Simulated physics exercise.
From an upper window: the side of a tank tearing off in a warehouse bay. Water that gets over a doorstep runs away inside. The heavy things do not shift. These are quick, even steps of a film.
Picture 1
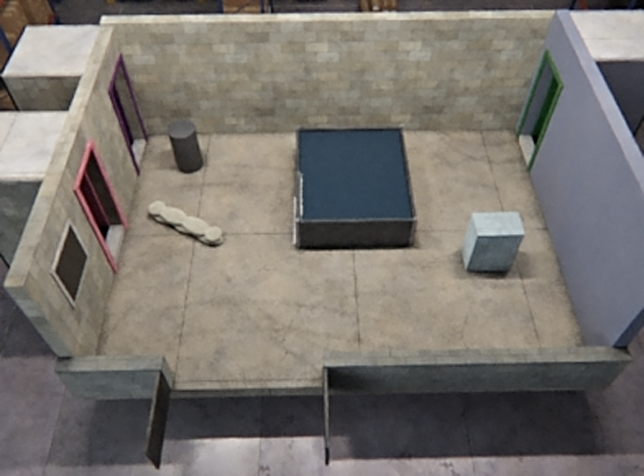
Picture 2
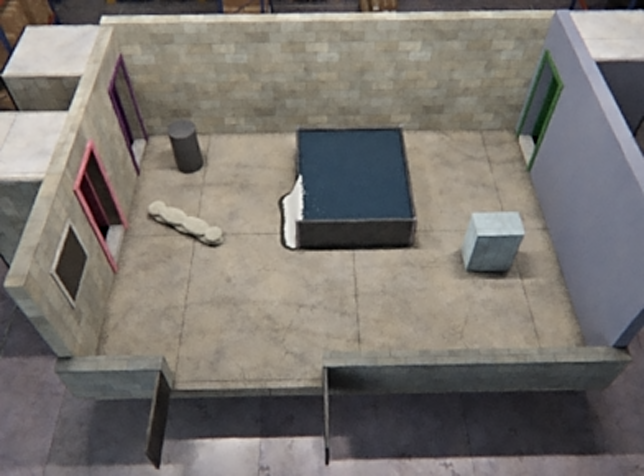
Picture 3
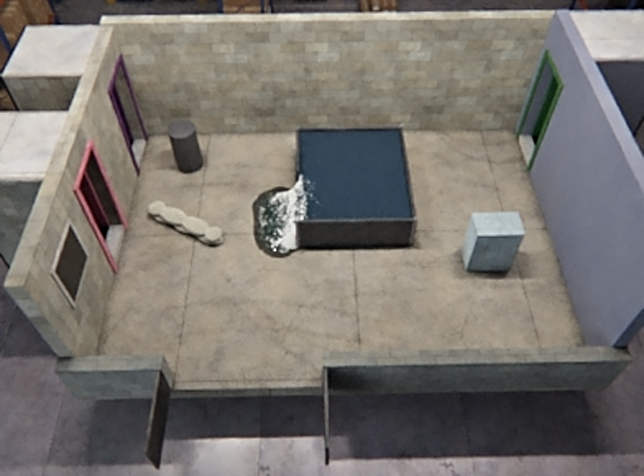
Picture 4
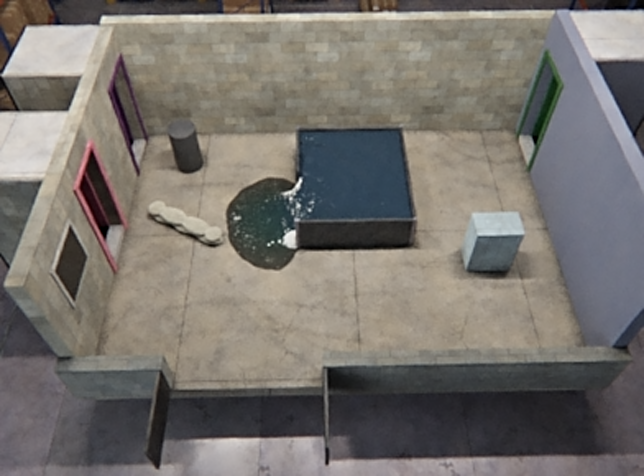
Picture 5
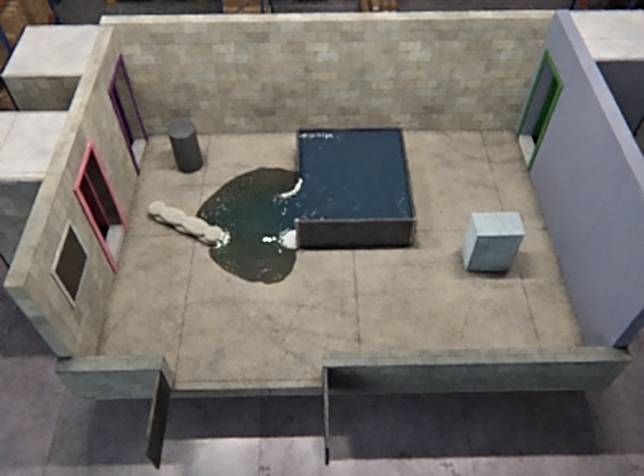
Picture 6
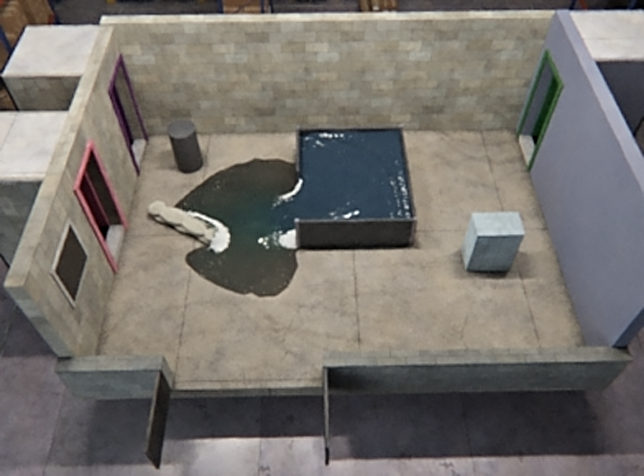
In a warehouse bay, the left side of a dark open tank gave way and water poured out, spreading left across the floor in a widening pool that reached and washed around a pale, lumpy barrier.
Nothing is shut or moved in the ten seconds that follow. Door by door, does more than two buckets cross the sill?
The purple door lets in a lot; the green door admits no more than that; the pink door admits no more than that.
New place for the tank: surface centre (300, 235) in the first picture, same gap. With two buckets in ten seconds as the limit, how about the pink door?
Then: The pink door floods.
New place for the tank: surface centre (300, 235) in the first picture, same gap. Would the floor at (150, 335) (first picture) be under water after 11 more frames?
Answer: Under water.
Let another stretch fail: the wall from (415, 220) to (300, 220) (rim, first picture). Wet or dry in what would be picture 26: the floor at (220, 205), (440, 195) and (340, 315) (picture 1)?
One after the other: No water, free of water, flooded.
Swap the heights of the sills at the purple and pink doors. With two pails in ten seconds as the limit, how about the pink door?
One by one: Pink goes over.
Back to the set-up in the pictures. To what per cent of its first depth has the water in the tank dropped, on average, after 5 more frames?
About 72 per cent.
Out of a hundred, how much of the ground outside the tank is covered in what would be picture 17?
Roughly 35 per cent.
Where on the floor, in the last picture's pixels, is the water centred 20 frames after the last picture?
I would point to (264, 217).
A moment on, water covers 25 % of the floor; the purple door wet at the sill, nothing in, the green door not reached, the pink door not reached.
Next, water covers 35 % of the floor; the purple door over two buckets in, the green door not reached, the pink door wet at the sill, nothing in.
Then, water covers 40 % of the floor; the purple door far over two buckets in, the green door not reached, the pink door wet at the sill, nothing in.
Later, water covers 60 % of the floor; the purple door far over two buckets in, the green door wet at the sill, nothing in, the pink door under two buckets in.
In the end, water covers 75 % of the floor; the purple door far over two buckets in, the green door wet at the sill, nothing in, the pink door under two buckets in.
